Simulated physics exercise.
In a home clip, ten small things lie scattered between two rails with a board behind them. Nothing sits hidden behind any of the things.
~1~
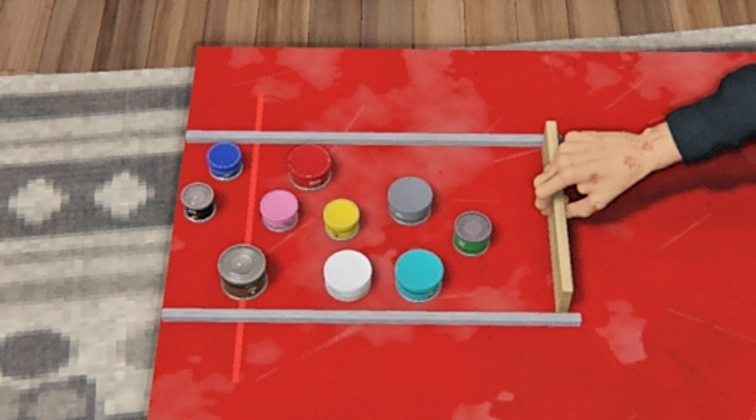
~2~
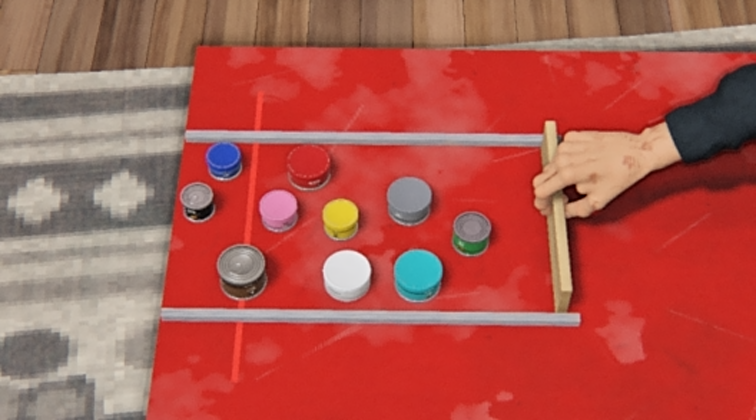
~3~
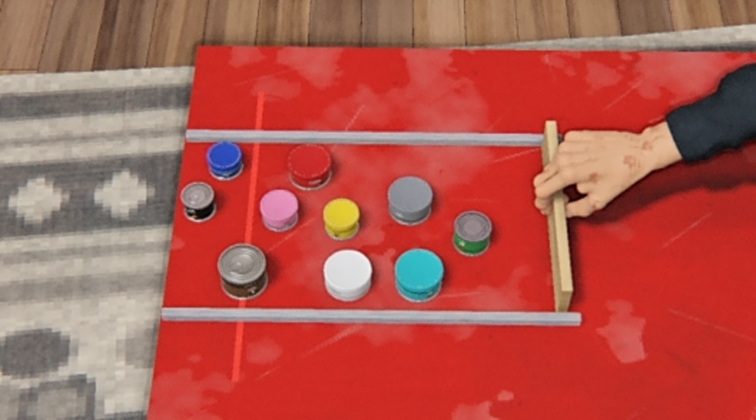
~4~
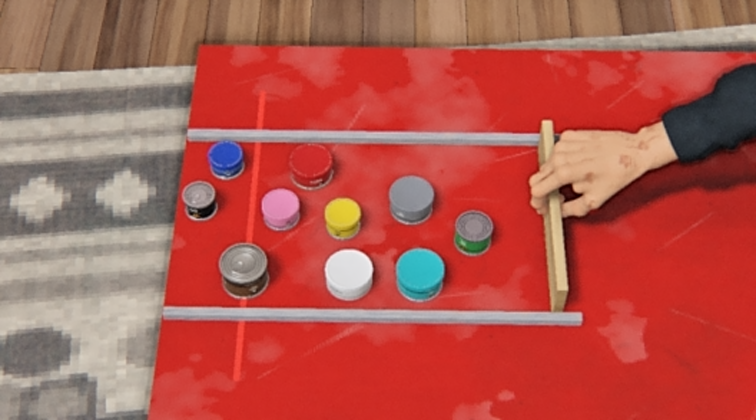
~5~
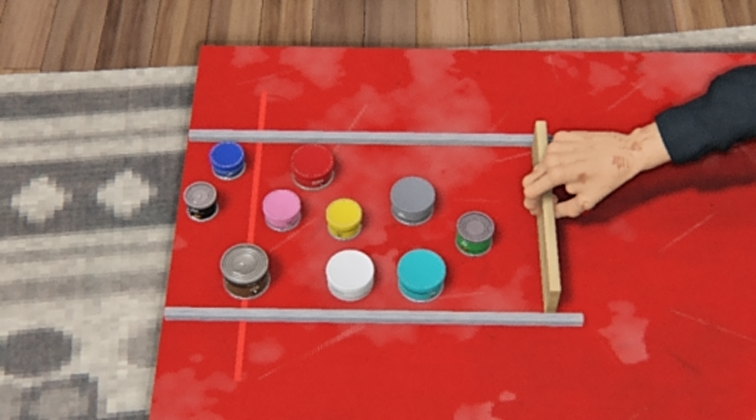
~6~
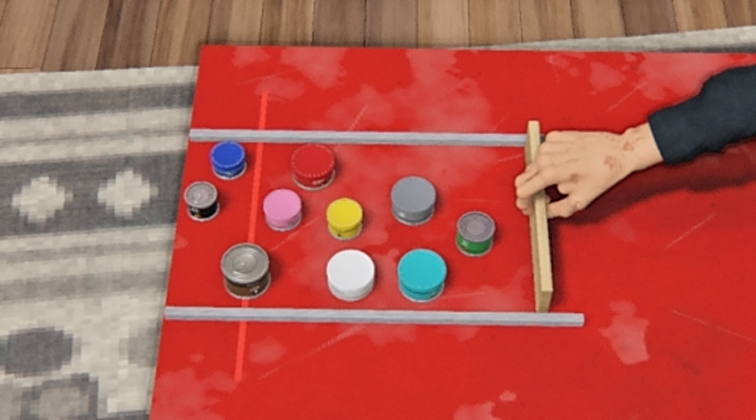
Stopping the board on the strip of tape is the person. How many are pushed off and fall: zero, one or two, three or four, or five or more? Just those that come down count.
Pieces going over the end will number one or two.
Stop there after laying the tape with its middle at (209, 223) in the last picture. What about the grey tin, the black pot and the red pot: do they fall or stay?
In order, the grey tin keeps its spot, then the black pot goes off the edge, then the red pot keeps its spot.
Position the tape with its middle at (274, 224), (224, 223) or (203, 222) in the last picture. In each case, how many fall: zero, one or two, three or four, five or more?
In order: One or two, five or more, five or over.
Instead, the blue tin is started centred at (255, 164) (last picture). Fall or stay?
Result for the blue tin: It holds firm.
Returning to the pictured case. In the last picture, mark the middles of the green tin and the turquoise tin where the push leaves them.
In the last picture the green tin sits at (232, 238) while the turquoise tin sits at (224, 273).
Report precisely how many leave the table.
That totals 2.
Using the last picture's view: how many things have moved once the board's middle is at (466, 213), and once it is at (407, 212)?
First 1, after that 4.
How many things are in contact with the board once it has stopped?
It adds up to 4.
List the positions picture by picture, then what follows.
In the first picture, black pot (199, 203); blue tin (225, 162); brown tin (243, 273); board (556, 215); tape (249, 224).
In the second picture, blue tin (224, 161); turquoise tin (418, 276).
In the third picture, brown tin (243, 272); pink tin (280, 211).
In the fourth picture, black pot (200, 201); grey tin (411, 201).
In the fifth picture, blue tin (228, 161); green tin (474, 234).
In the sixth picture, black pot (202, 202); blue tin (228, 160); brown tin (246, 271); board (538, 215); tape (253, 223).
Early on, none off yet; black pot at rest near (202, 202); blue tin at rest near (228, 160); brown tin at rest near (246, 271).
A while later, none off yet; black pot at rest near (202, 202); blue tin at rest near (228, 160); brown tin travelled a little near (228, 271).
Finally, the number that fall off is one or two; lost, brown tin and black pot.
